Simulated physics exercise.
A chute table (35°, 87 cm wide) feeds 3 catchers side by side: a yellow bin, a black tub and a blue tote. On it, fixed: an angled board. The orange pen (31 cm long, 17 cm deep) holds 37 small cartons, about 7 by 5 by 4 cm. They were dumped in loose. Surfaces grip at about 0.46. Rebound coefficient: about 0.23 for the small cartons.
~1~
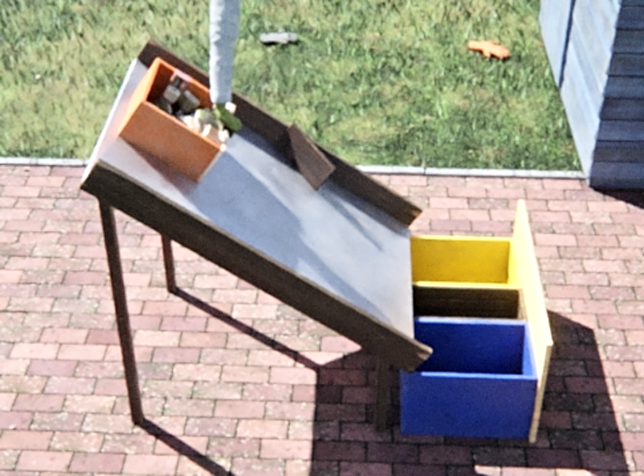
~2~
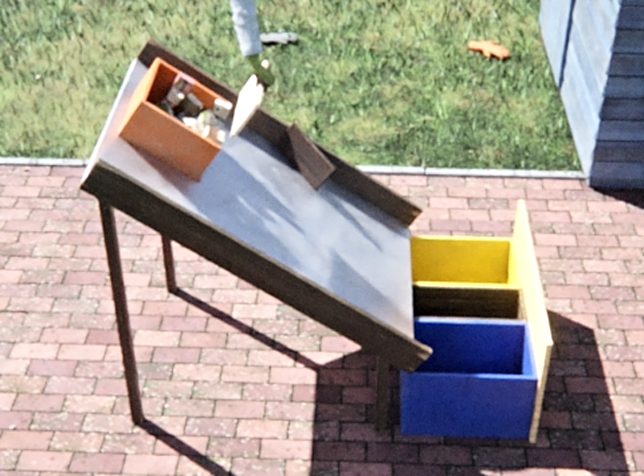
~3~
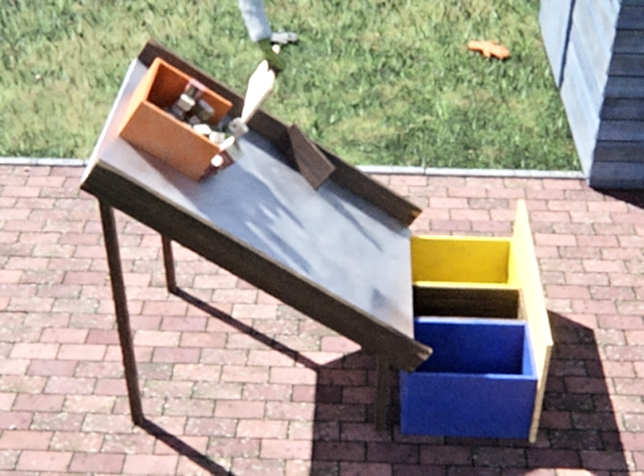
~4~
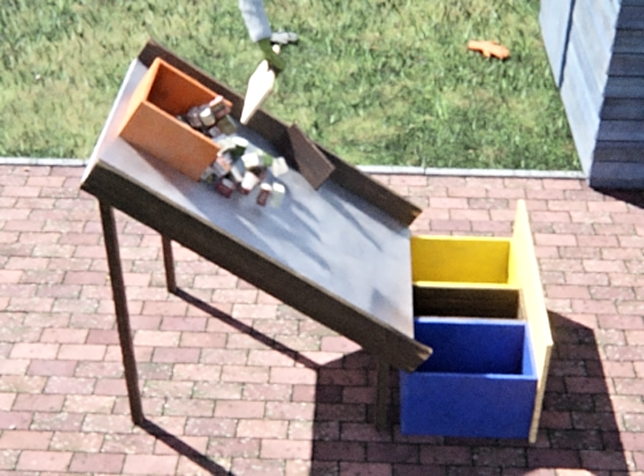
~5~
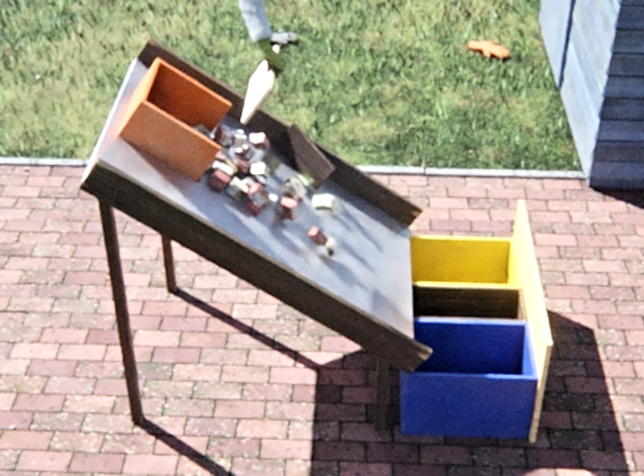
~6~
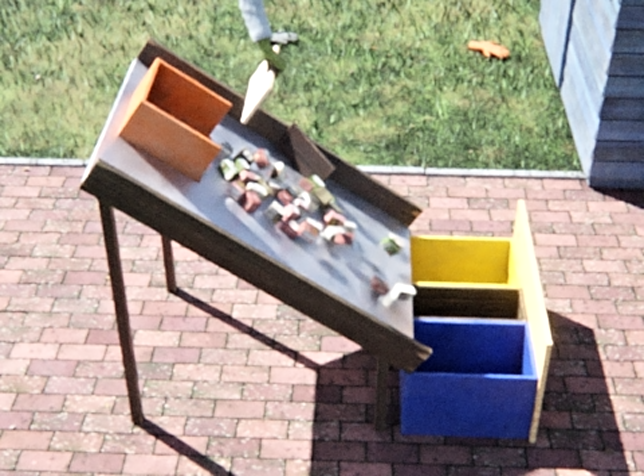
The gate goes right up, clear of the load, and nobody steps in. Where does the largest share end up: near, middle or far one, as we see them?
The largest share ends in the middle one: The black tub.
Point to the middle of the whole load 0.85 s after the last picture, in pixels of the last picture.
Around (491, 348).
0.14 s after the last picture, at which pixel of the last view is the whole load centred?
Near (334, 234).
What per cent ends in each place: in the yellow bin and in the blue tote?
About 30 and 10 per cent.
Then, 0.14 s after the last picture, 1 in the yellow bin, 1 in the blue tote, 33 on the slope and 2 in the air.
Then, 0.31 s after the last picture, 4 in the yellow bin, 5 in the black tub, 1 in the blue tote, 23 on the slope and 4 in the air.
Then, 0.54 s after the last picture, 10 in the yellow bin, 16 in the black tub, 2 in the blue tote, 3 on the slope and 6 in the air.
When it is over (0.85 s after the last picture), 12 in the yellow bin, 22 in the black tub and 3 in the blue tote.
